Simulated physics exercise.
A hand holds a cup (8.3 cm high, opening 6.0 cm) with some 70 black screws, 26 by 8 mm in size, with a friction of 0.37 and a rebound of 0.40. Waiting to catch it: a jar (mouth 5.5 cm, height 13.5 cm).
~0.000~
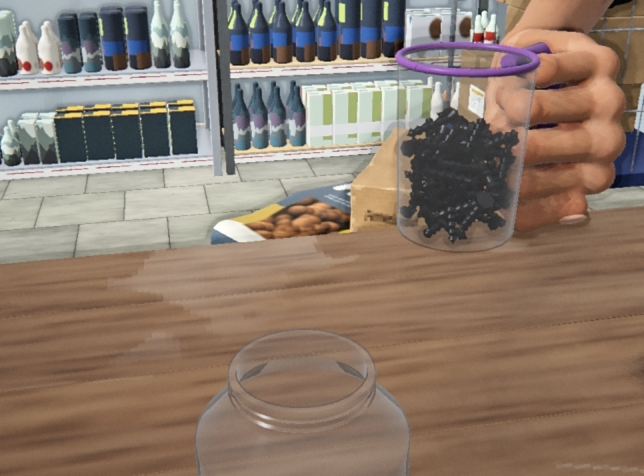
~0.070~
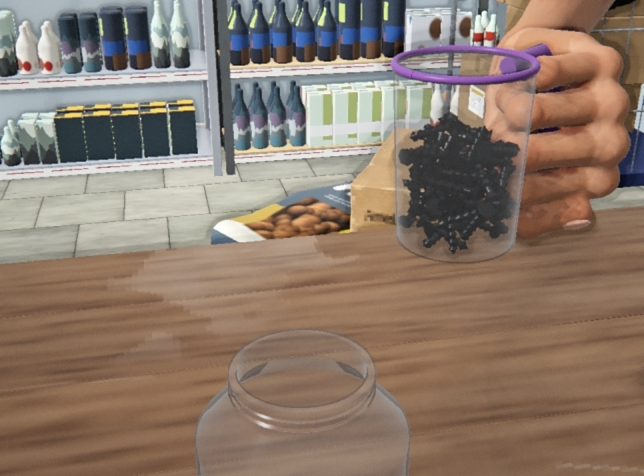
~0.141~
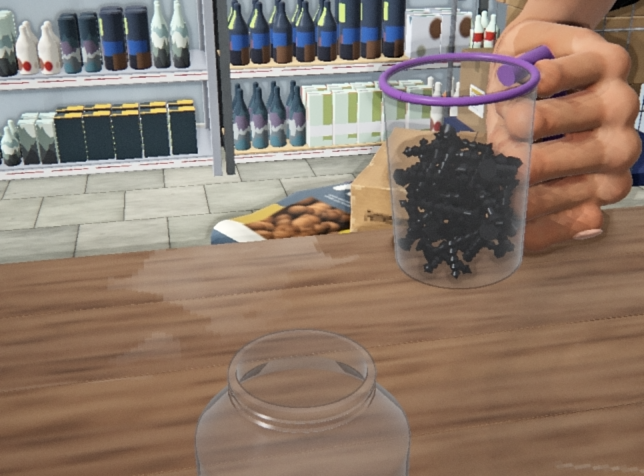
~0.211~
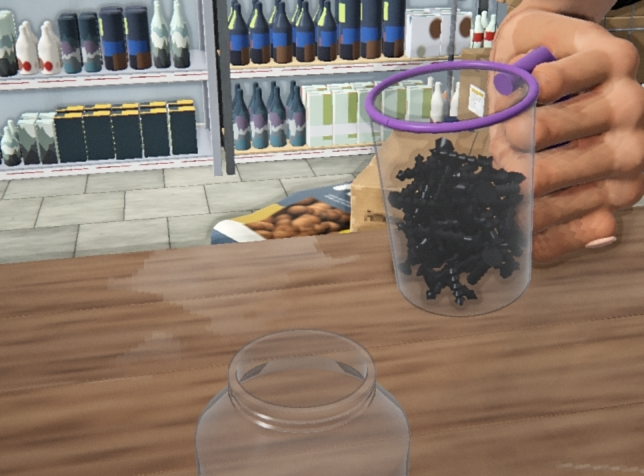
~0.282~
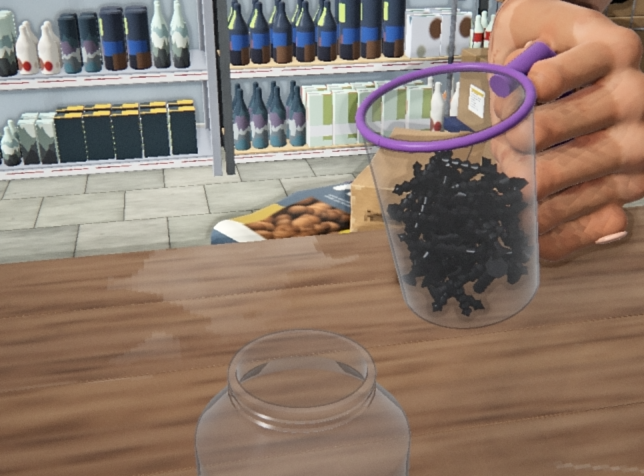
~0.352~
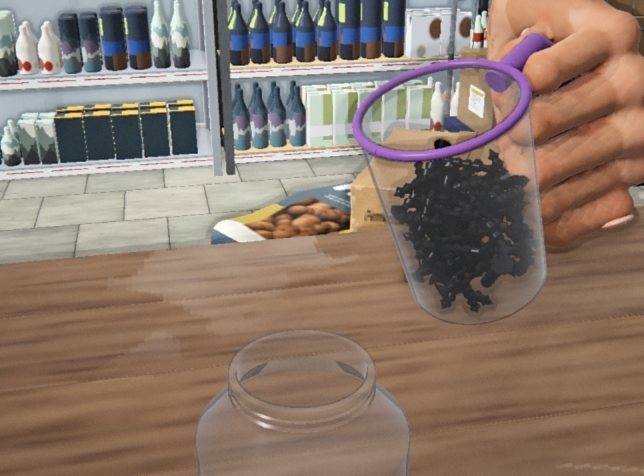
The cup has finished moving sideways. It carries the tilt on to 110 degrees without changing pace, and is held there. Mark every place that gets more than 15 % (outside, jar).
Outside everything: Yes; in the jar: Yes.
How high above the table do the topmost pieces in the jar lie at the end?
Some 1.5 cm.
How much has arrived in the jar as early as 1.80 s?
Near 5 per cent so far.
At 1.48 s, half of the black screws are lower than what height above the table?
Some 22 cm.
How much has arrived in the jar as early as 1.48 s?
Some 0 per cent.
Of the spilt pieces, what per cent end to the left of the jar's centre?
Some 10 per cent.
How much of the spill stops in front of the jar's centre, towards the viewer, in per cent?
Some 90 per cent.
After 0.79 s, tilt 53 degrees; cup 100 %; middle of all pieces near (487, 196).
After 1.15 s, tilt 78 degrees; cup 100 %; middle of all pieces near (494, 173).
After 1.48 s, tilt 102 degrees; cup 100 %; middle of all pieces near (495, 153).
After 1.80 s, tilt 110 degrees; jar 5 %, cup 80 %, in the air 15 %; middle of all pieces near (453, 233).
At rest (3.6 s), jar 30 %, outside 70 %, cup 0 %.
